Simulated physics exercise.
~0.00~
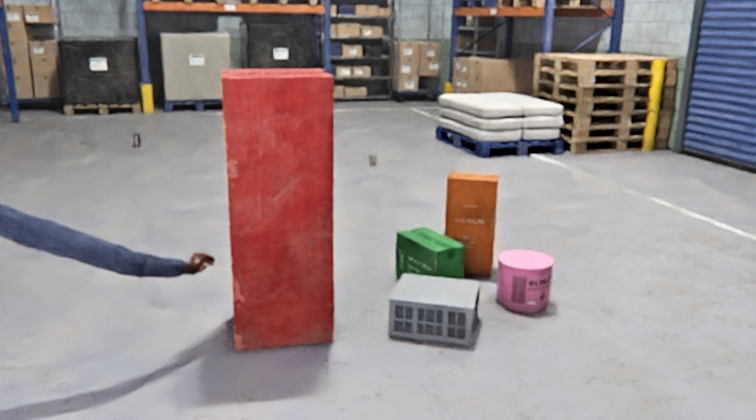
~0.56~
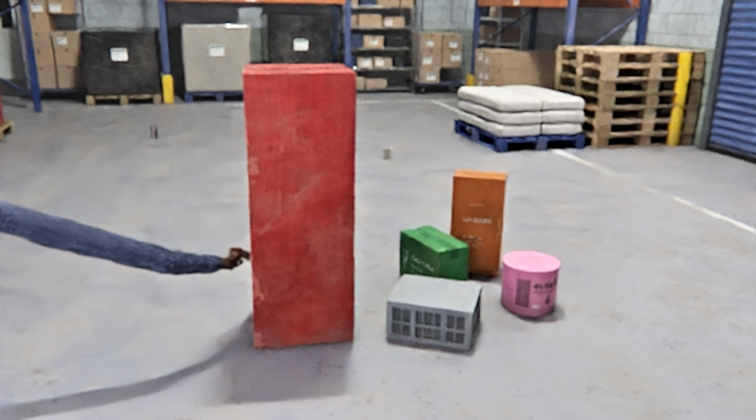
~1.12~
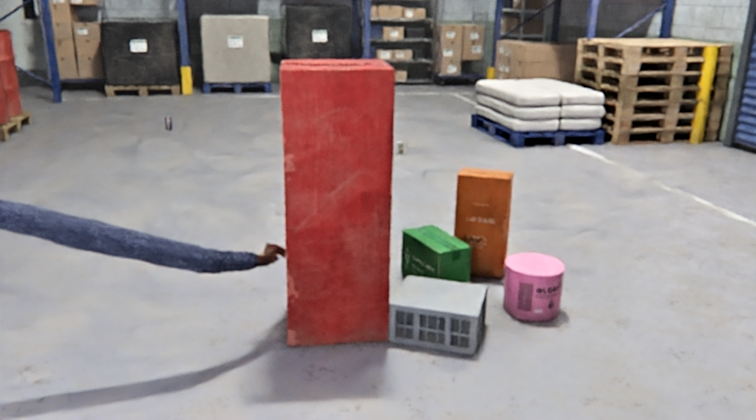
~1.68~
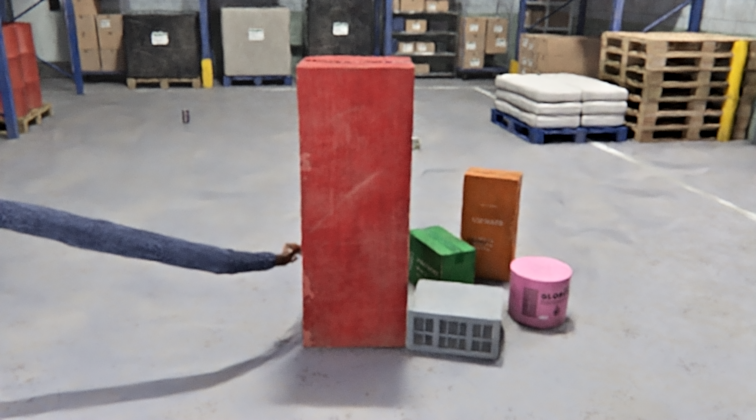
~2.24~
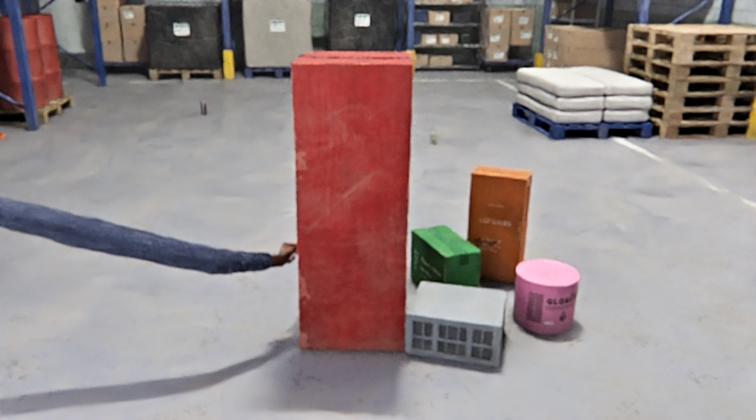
A hand reached in from the left and slowly pushed a tall red box to the right across a warehouse floor, nudging a grey crate slightly along; the red box stayed upright beside the crate, with the green box, orange box and pink pail left standing.
